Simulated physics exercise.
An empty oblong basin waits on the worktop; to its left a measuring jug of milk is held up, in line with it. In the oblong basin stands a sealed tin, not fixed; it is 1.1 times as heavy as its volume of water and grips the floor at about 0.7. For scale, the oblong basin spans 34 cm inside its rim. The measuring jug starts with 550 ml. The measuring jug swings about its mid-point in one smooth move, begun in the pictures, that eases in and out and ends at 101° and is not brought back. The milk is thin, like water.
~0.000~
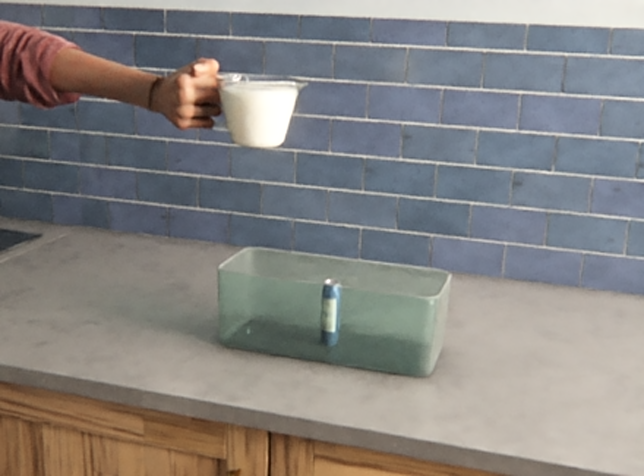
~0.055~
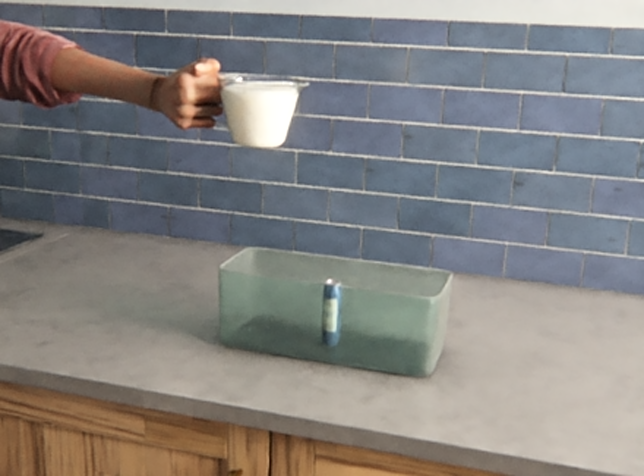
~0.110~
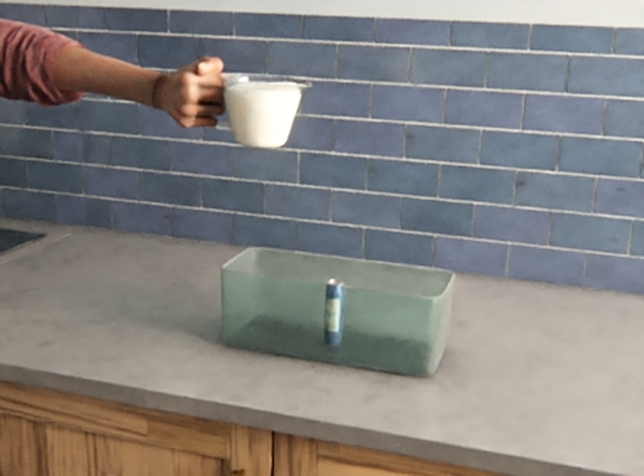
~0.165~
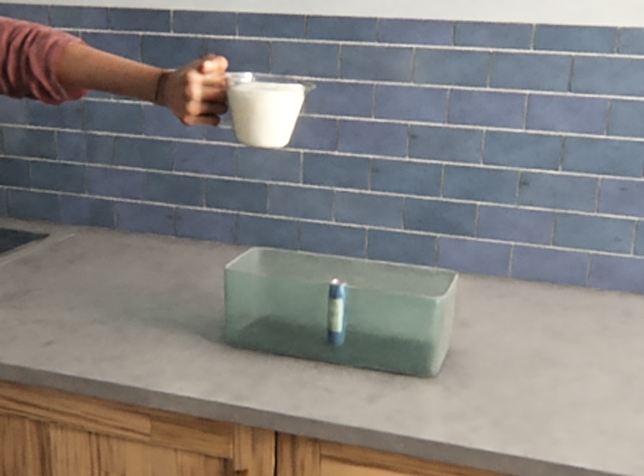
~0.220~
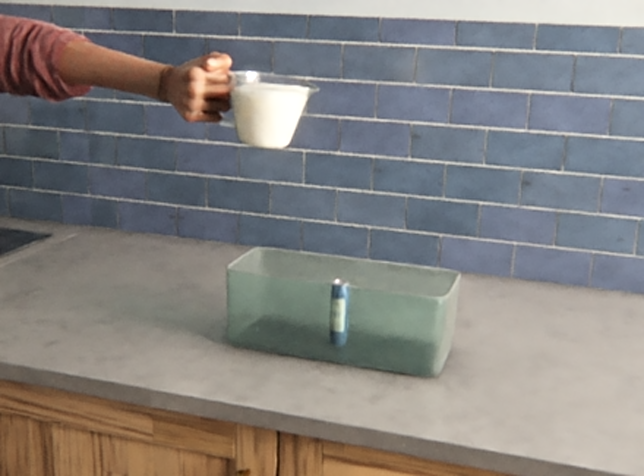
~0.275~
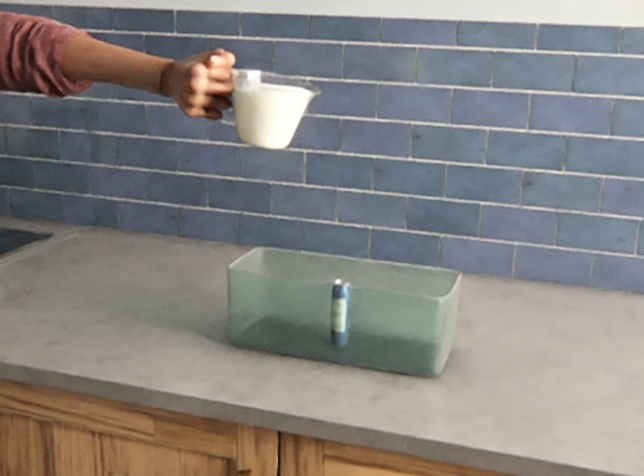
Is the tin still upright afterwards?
It keeps standing.
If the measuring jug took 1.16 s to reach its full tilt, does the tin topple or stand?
Then it keeps standing.
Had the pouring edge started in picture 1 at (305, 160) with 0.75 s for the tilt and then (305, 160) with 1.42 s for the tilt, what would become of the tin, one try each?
First it goes over; then it falls.
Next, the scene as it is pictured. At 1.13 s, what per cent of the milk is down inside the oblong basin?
Some 66 per cent.
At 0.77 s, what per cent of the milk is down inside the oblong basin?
Some 7 per cent.
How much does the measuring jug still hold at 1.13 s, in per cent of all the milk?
Near 12 in a hundred.
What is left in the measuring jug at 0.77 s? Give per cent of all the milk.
Some 66 per cent.
By 0.77 s the tilt is 57° and 67 per cent is still to pour; the tin stands where it began.
By 1.13 s the tilt is 91° and 11 per cent is still to pour; the tin stands where it began.
By 1.51 s the tilt is 101° and 0 per cent is still to pour; the tin stands where it began.
By 1.92 s the tilt is 101° and 0 per cent is still to pour; the tin stands where it began.
At rest the tin stands where it began.
